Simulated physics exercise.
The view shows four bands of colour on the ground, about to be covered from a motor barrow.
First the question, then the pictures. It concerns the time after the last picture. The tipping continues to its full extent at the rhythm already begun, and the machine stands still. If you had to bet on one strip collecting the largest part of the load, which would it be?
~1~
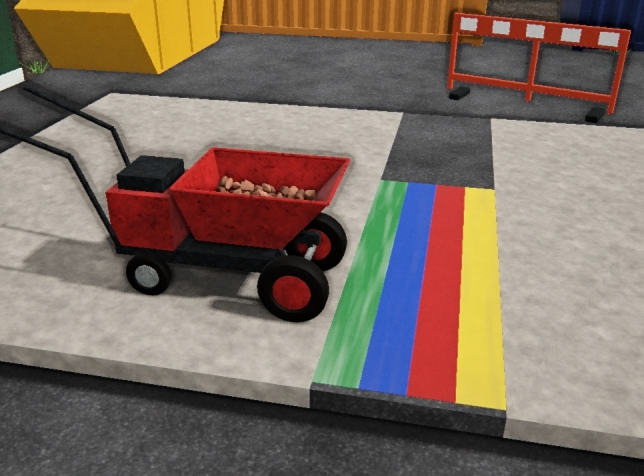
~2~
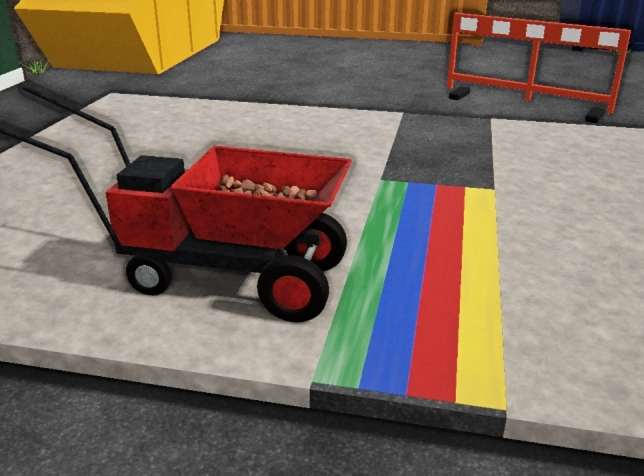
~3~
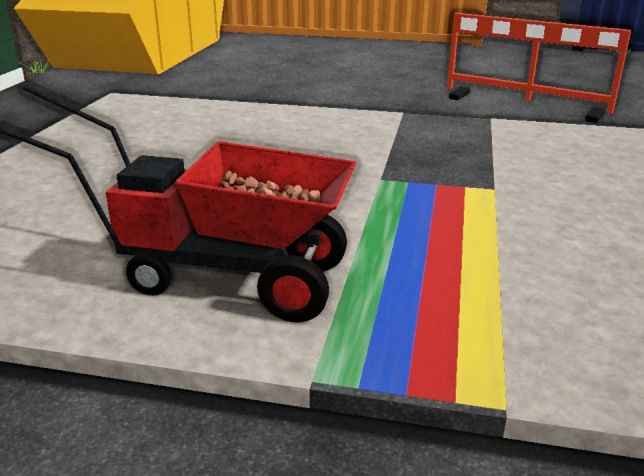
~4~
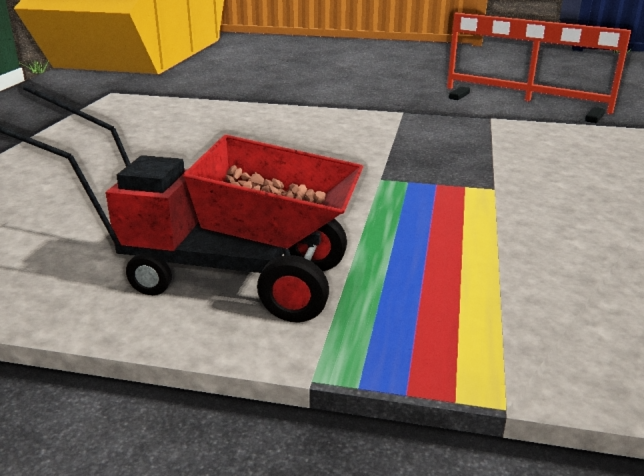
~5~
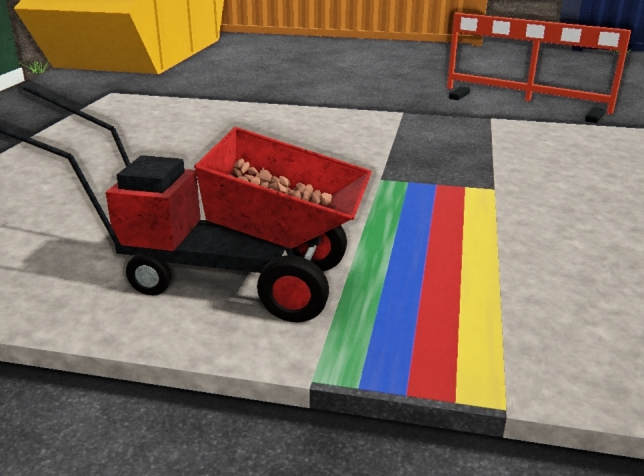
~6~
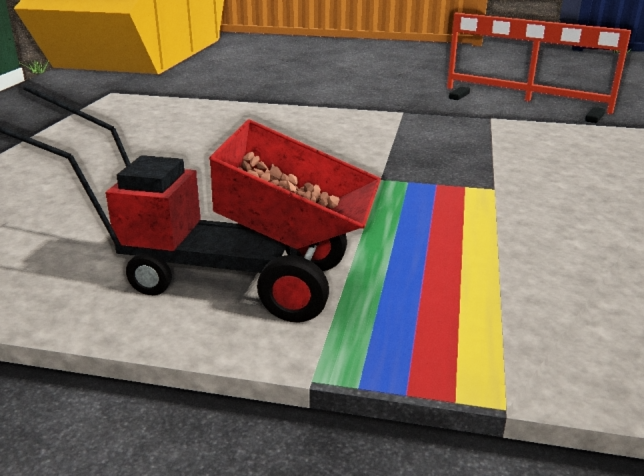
I would bet on the red strip.
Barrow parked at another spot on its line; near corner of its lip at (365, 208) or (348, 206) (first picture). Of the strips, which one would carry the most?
The strip in yellow for the first spot, the red strip for the second.
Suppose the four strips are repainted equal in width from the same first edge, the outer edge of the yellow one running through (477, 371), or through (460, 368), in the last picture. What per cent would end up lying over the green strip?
Roughly 0 per cent first, then 0 per cent.
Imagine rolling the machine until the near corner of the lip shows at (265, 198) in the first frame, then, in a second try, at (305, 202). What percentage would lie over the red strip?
The first stopping place yields 10 % and the other yields 30 %.
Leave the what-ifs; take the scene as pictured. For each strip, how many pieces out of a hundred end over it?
Green 0 %, blue 15 %, red 45 %, yellow 15 %.
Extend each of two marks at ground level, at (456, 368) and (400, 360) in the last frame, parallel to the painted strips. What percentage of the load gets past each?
Roughly 20 per cent, then roughly 70 per cent.
Just after the last frame, skip tipped steeply; every one in the skip.
A moment on, skip tipped right over; the larger part in the skip; about a tenth over the blue strip; about a tenth over the red strip; just a few over the yellow strip.
Further on, skip tipped right over; roughly a quarter in the skip; about a tenth over the blue strip; roughly half over the red strip; roughly a quarter over the yellow strip; just a few off the paint.
When it is over, skip tipped right over; roughly a quarter in the skip; not one over the green strip; about a tenth over the blue strip; roughly half over the red strip; roughly a quarter over the yellow strip; just a few off the paint.
